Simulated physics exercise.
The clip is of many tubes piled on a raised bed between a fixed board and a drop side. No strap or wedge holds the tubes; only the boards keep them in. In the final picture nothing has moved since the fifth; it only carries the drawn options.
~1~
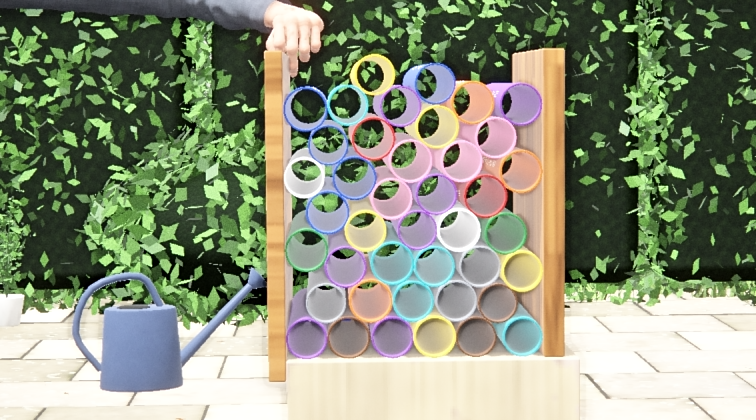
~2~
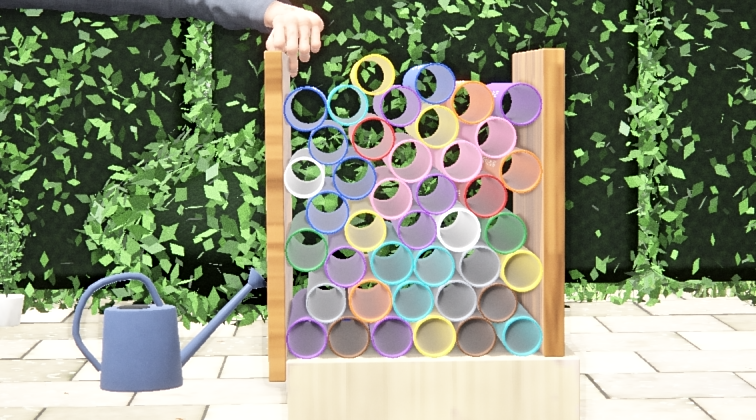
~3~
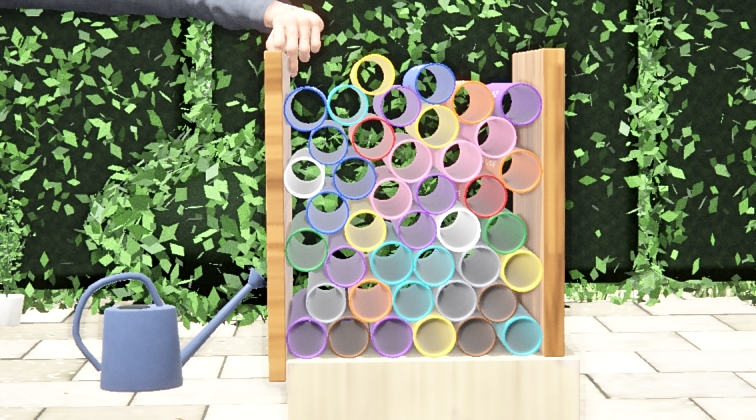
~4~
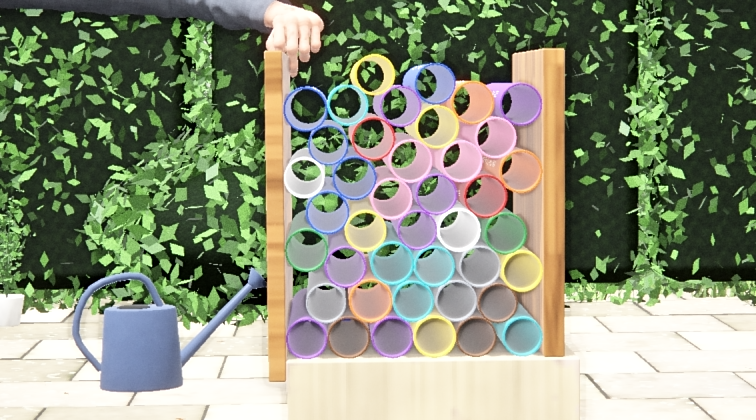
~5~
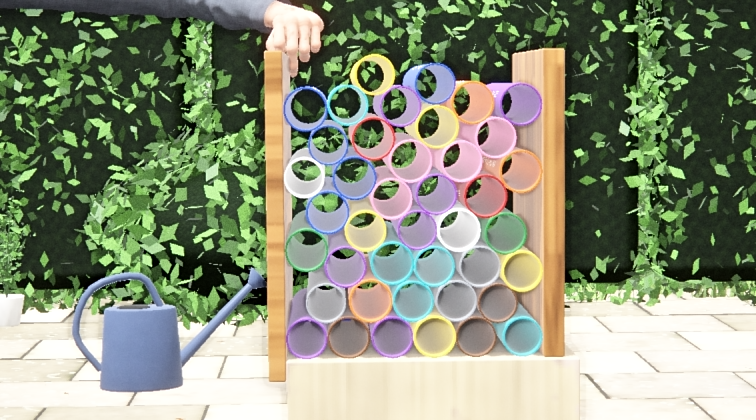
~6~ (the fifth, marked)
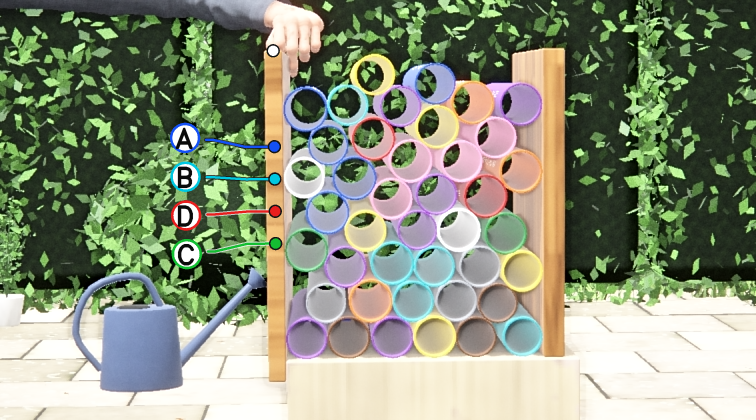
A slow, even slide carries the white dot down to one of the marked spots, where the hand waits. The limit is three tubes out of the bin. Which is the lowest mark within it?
D is the limit.
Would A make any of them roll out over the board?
At A: No.
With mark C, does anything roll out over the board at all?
Yes.
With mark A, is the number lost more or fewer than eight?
Fewer than eight.
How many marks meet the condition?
The number is three.
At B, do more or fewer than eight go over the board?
Fewer than eight.
On the marked copy, A at (275, 147); B at (275, 179); C at (276, 244); D at (275, 211); the white dot at (273, 51).
Taking D. A third of the way, top of the board (283, 122).
Two thirds of the way, top of the board (284, 202).
When it is over, top of the board (284, 211), one out over the board.
As for the rest, A none out over the board; B none out over the board; C more than three out over the board.
